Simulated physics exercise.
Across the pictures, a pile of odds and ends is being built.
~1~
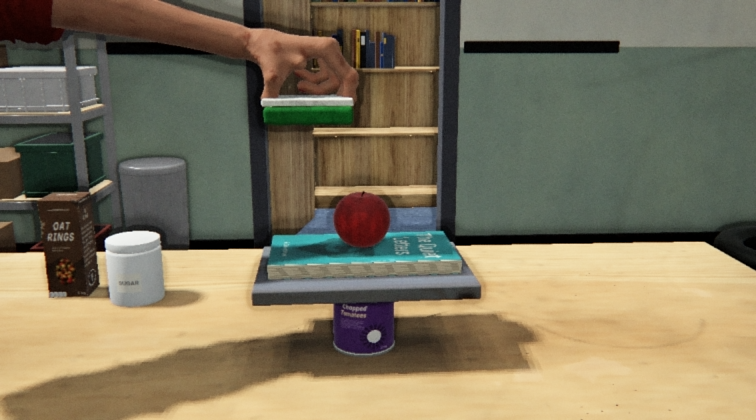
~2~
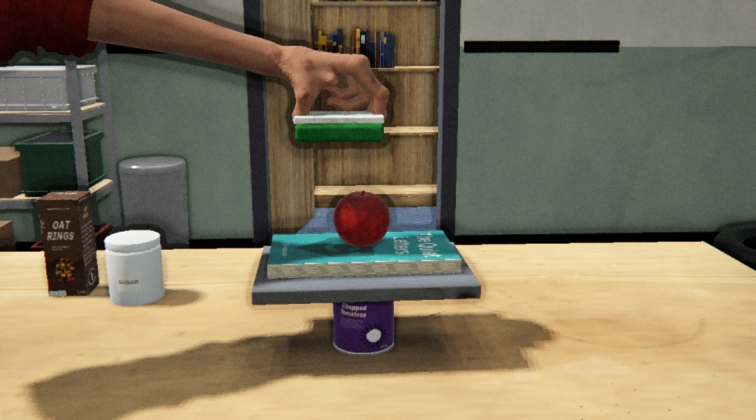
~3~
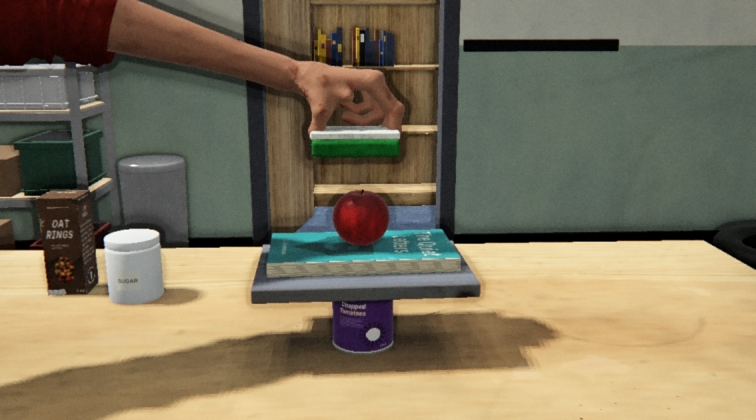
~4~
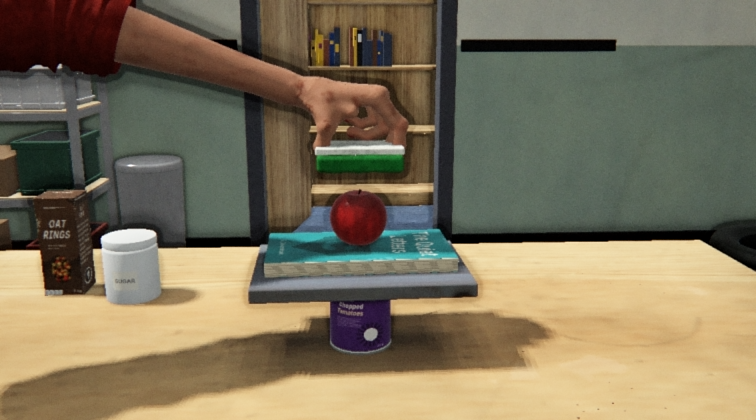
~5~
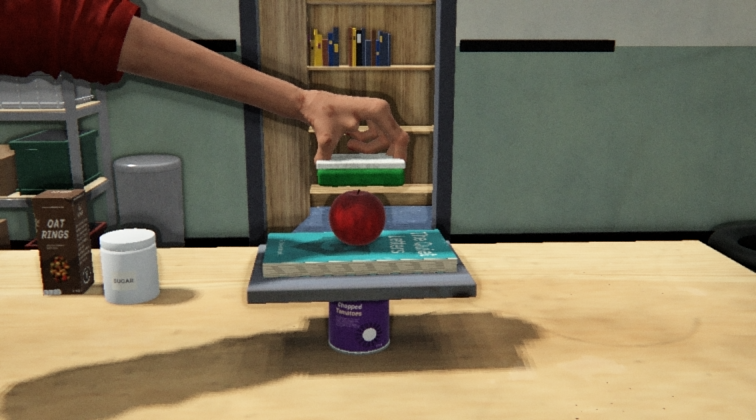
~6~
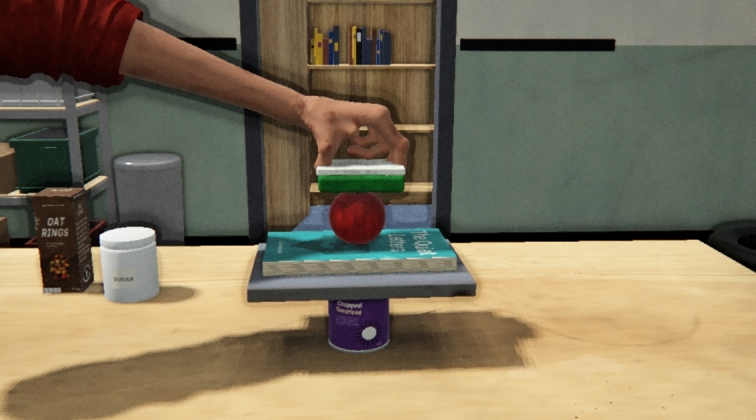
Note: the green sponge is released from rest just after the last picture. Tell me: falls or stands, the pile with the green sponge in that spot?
In the end the pile is left disturbed.
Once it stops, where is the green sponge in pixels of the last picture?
Roughly pixel (402, 205) in the last picture.
Then, 0.50 s past the last view, green sponge rocked 44° from its first pose near (392, 193).
Then, 0.60 s past the last view, green sponge now fallen.
Finally, fallen, green sponge; the other 6 still in place. Final places as the last picture's camera would see them, green sponge near (402, 205). The pile gives way.
